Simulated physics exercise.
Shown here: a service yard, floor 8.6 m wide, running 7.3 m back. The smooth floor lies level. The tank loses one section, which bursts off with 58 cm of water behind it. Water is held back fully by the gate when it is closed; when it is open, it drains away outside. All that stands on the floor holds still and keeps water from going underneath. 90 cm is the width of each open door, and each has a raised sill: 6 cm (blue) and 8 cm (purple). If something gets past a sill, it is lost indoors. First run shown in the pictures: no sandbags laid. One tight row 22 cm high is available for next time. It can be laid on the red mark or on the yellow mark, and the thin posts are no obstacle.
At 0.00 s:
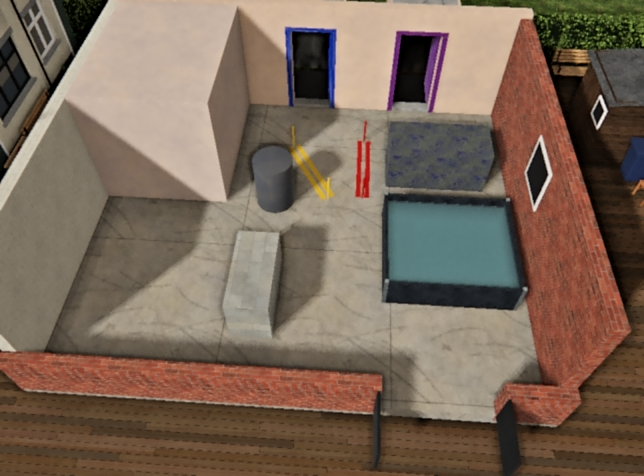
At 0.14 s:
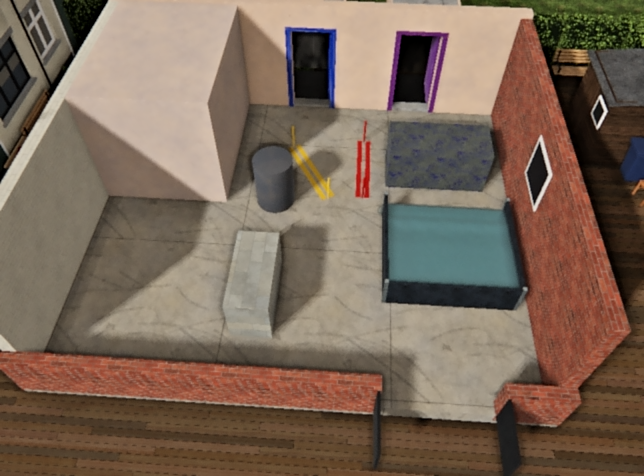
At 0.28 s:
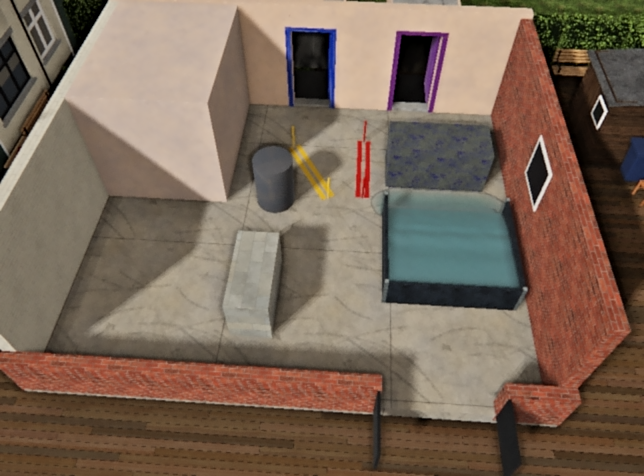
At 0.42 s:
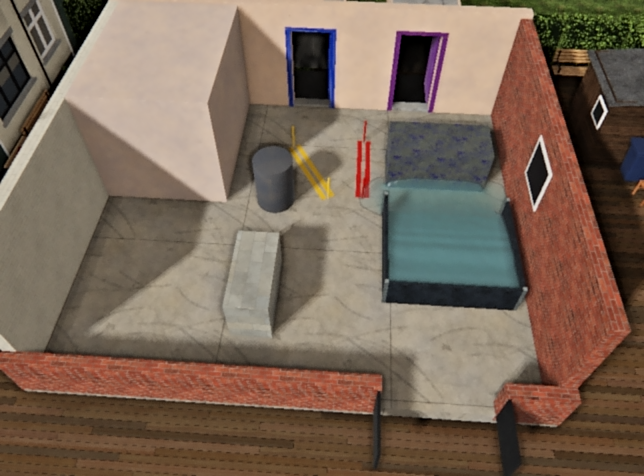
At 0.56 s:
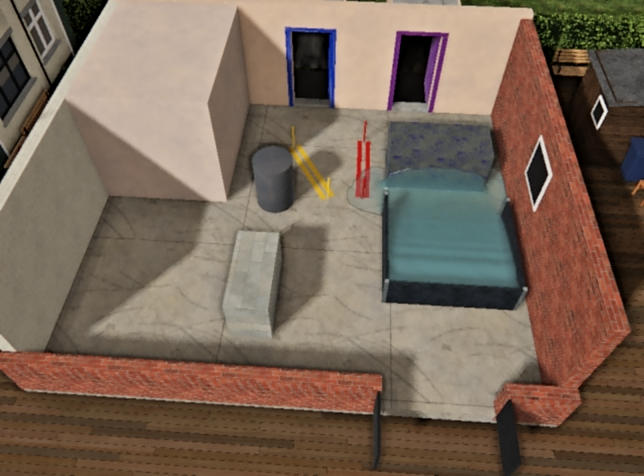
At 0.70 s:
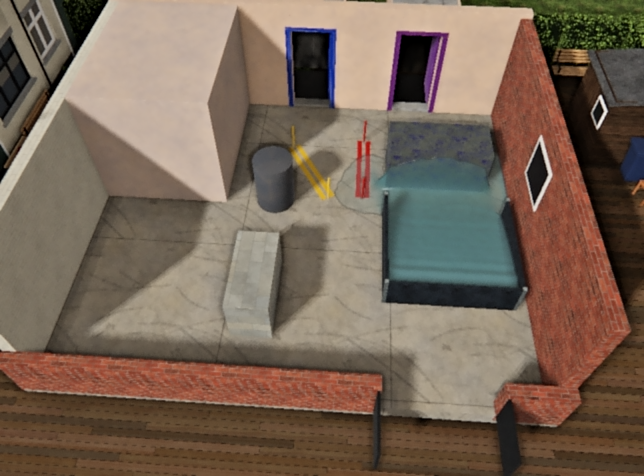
In the video, a rectangular tank of still blue-green water stands in a walled yard; its far side opens, and water pours out toward the patterned dark block behind it, spreading around that block and leftward near the red marking.
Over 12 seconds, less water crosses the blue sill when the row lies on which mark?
On the red one.
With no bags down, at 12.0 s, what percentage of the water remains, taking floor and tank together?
About 94 in a hundred.
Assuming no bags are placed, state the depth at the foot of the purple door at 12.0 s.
I'd say close to 7.0 cm.
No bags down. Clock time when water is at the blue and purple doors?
Blue: 2.0 s; purple: 2.0 s.
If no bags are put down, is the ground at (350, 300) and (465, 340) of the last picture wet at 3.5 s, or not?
Going in order, I'd call them spared then spared.
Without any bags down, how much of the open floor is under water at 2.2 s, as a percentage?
Near 30 per cent of the floor.
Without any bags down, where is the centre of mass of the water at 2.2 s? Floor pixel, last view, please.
Around (428, 214).
After 1.4 s water covers 15 % of the floor and is deepest (48 cm) near (503, 200) in the run without bags; in at the blue door, 0 L with no bags, 0 L with the row on red, 0 L on yellow.
After 2.2 s water covers 30 % of the floor and is deepest (38 cm) near (505, 206) in the run without bags; in at the blue door, 0 L with no bags, 0 L with the row on red, 0 L on yellow.
After 3.5 s water covers 50 % of the floor and is deepest (24 cm) near (254, 112) in the run without bags; in at the blue door, 1 L with no bags, 0 L with the row on red, 82 L on yellow.
After 7.0 s water covers 65 % of the floor and is deepest (15 cm) near (506, 213) in the run without bags; in at the blue door, 53 L with no bags, 2 L with the row on red, 148 L on yellow.
After 12.0 s water covers 95 % of the floor and is deepest (10 cm) near (506, 213) in the run without bags; in at the blue door, 78 L with no bags, 9 L with the row on red, 192 L on yellow.
